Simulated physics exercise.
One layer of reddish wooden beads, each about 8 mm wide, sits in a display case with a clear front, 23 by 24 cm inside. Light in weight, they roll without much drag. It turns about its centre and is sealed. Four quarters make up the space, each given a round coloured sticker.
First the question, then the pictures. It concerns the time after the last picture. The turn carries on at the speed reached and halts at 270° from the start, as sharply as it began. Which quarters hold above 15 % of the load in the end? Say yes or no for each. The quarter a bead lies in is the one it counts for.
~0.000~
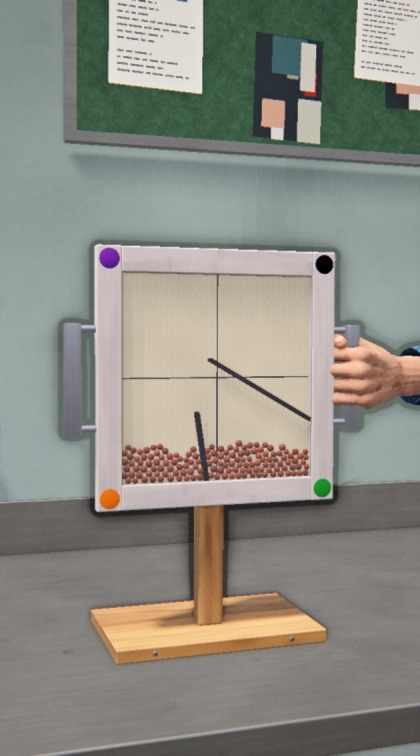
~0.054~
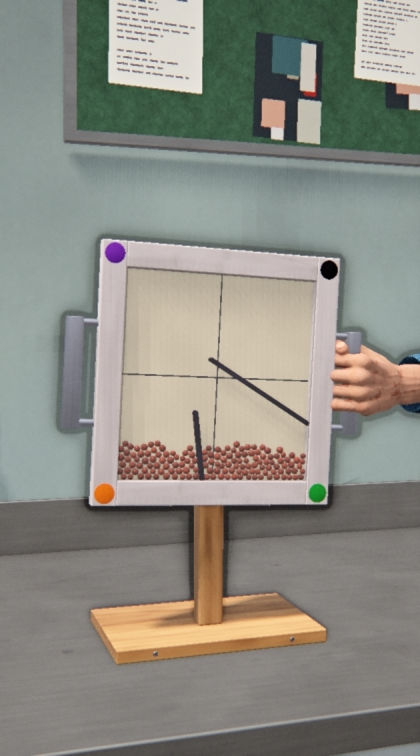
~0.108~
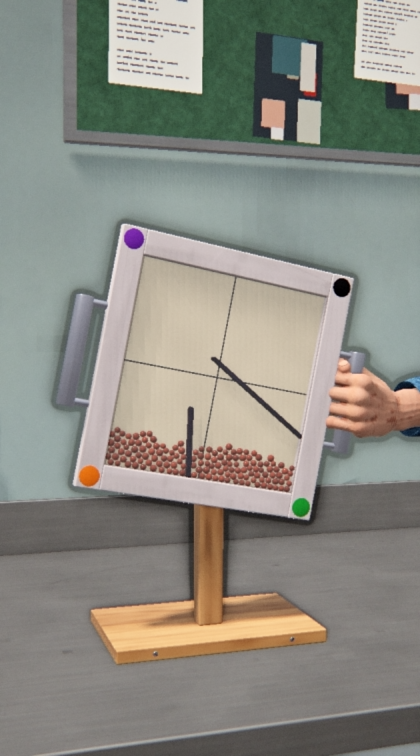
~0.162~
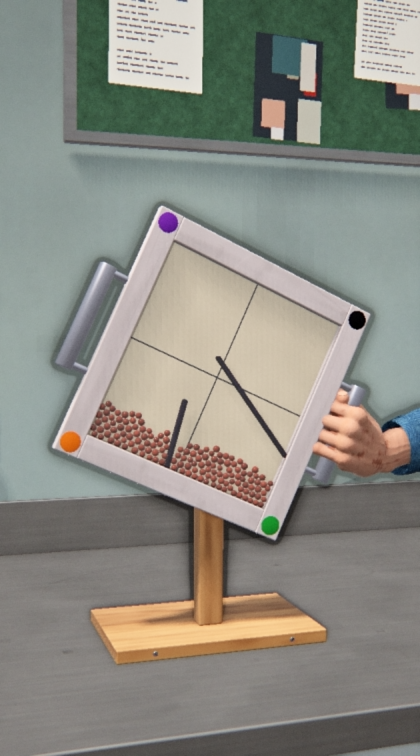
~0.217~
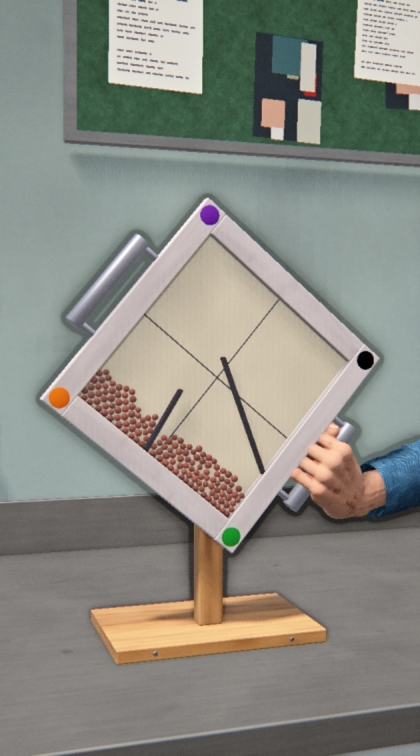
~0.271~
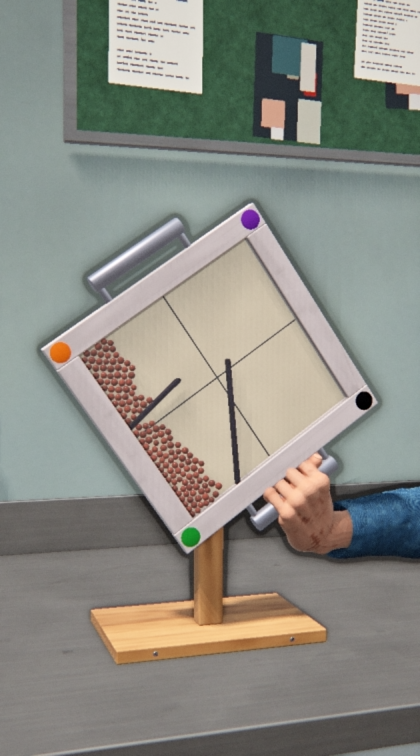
Black not above, orange above, purple above, green not above.
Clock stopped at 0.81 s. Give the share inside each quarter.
Black quarter: 0; orange quarter: 5; purple quarter: 50; green quarter: 50.
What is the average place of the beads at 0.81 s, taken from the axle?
About 1 cm right and 1 cm below.
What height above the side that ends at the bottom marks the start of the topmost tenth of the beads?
Estimate: 4 cm or so.
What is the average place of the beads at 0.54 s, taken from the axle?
Offset: About 8 cm left, about 3 cm above.
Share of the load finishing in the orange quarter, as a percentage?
Roughly 35 per cent.
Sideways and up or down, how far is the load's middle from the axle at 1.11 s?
2 cm left, 8 cm below.
By 0.81 s it has turned 207°, the beads' middle is 1 cm right of and 1 cm below the axle; by quarter, orange 5 %, purple 50 %, green 50 %.
By 1.11 s it has turned 270°, the beads' middle is 2 cm left of and 8 cm below the axle; by quarter, orange 40 %, purple 60 %.
In the end, by 3.4 s, black 0 %, orange 35 %, purple 65 %, green 0 %.
